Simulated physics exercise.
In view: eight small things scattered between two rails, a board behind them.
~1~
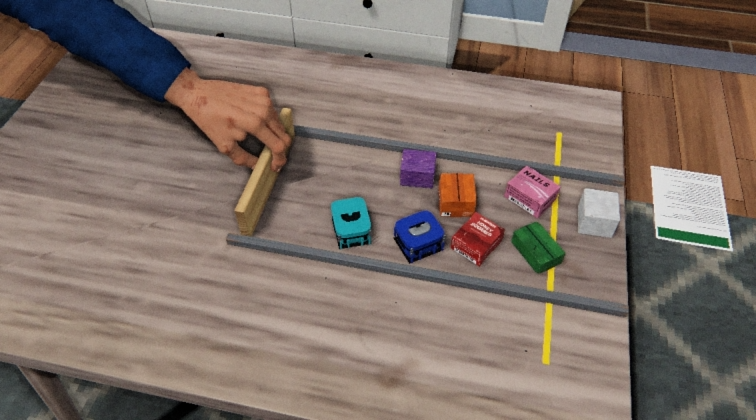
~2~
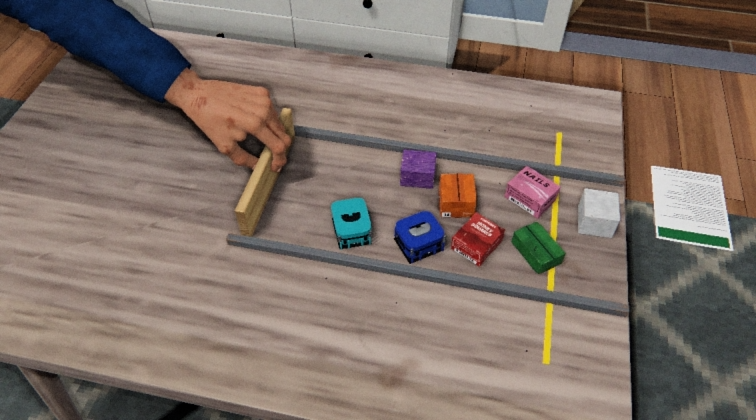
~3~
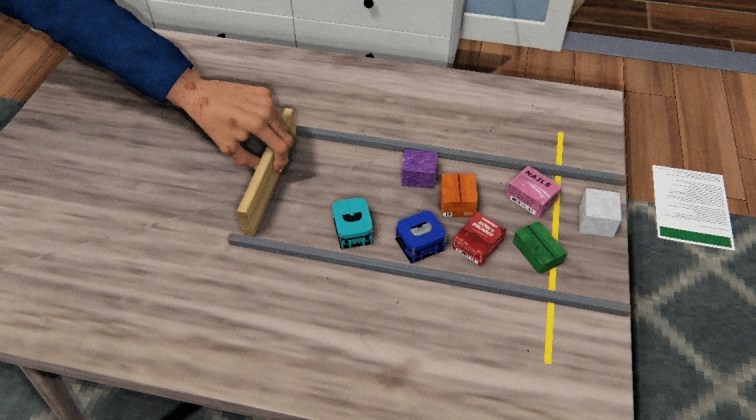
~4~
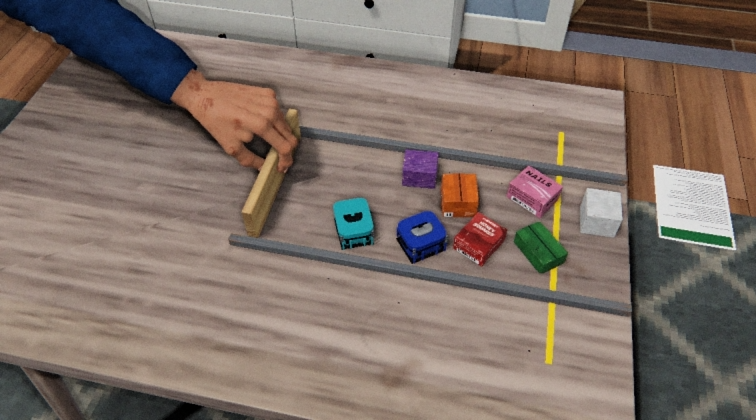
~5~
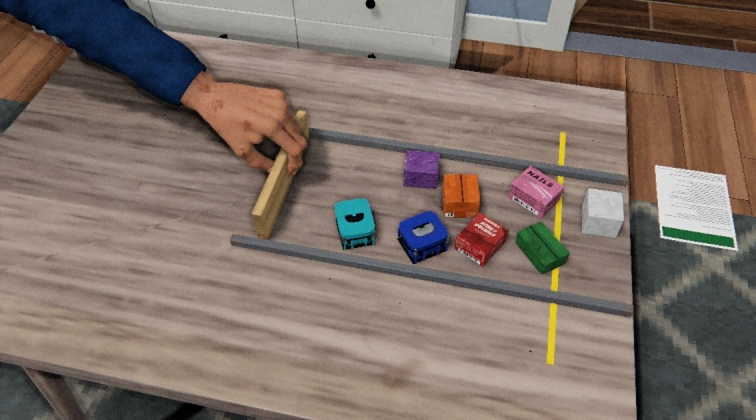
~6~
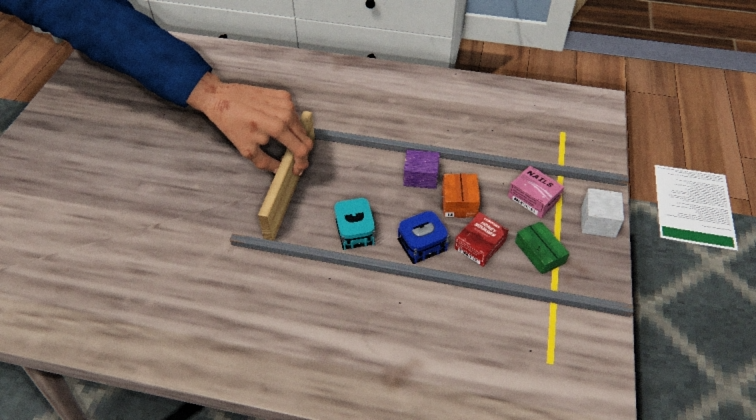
In the video, a hand holds a wooden board upright behind eight small colored objects scattered between two gray rails on a wooden table, then slides it slightly to the right while the objects stay essentially still.
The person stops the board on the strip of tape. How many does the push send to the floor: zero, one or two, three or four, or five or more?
Here the number that fall off is one or two.
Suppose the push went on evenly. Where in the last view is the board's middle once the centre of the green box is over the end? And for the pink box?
Near (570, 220) and (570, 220).
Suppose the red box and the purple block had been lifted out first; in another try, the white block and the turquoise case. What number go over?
The counts: 0 and 0.
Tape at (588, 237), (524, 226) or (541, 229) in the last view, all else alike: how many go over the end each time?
Try by try, 5, 0 and 1.
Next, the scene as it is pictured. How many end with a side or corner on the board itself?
3 of them.
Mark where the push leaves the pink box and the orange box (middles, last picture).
The pink box at (619, 199), the orange box at (579, 232).
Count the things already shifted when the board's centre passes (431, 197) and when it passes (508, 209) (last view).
6 and 8.
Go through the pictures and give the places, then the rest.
In the first frame, white block (598, 213); green box (538, 247); pink box (532, 192); board (268, 170); tape (554, 232).
In the second frame, green box (538, 248); board (268, 170).
In the third frame, pink box (534, 192); orange box (459, 195).
In the fourth frame, white block (601, 213); purple block (420, 169).
In the fifth frame, green box (542, 248); turquoise case (355, 224).
In the sixth frame, white block (602, 213); green box (542, 248); pink box (536, 192); board (289, 174); tape (557, 232).
Soon after, none off yet; white block at rest near (602, 213); green box at rest near (542, 248); pink box at rest near (536, 192).
After that, none off yet; white block moving near (606, 210); green box displaced about its own width near (589, 242); pink box moving near (539, 192).
In the end, the number that fall off is one or two; gone, white block.
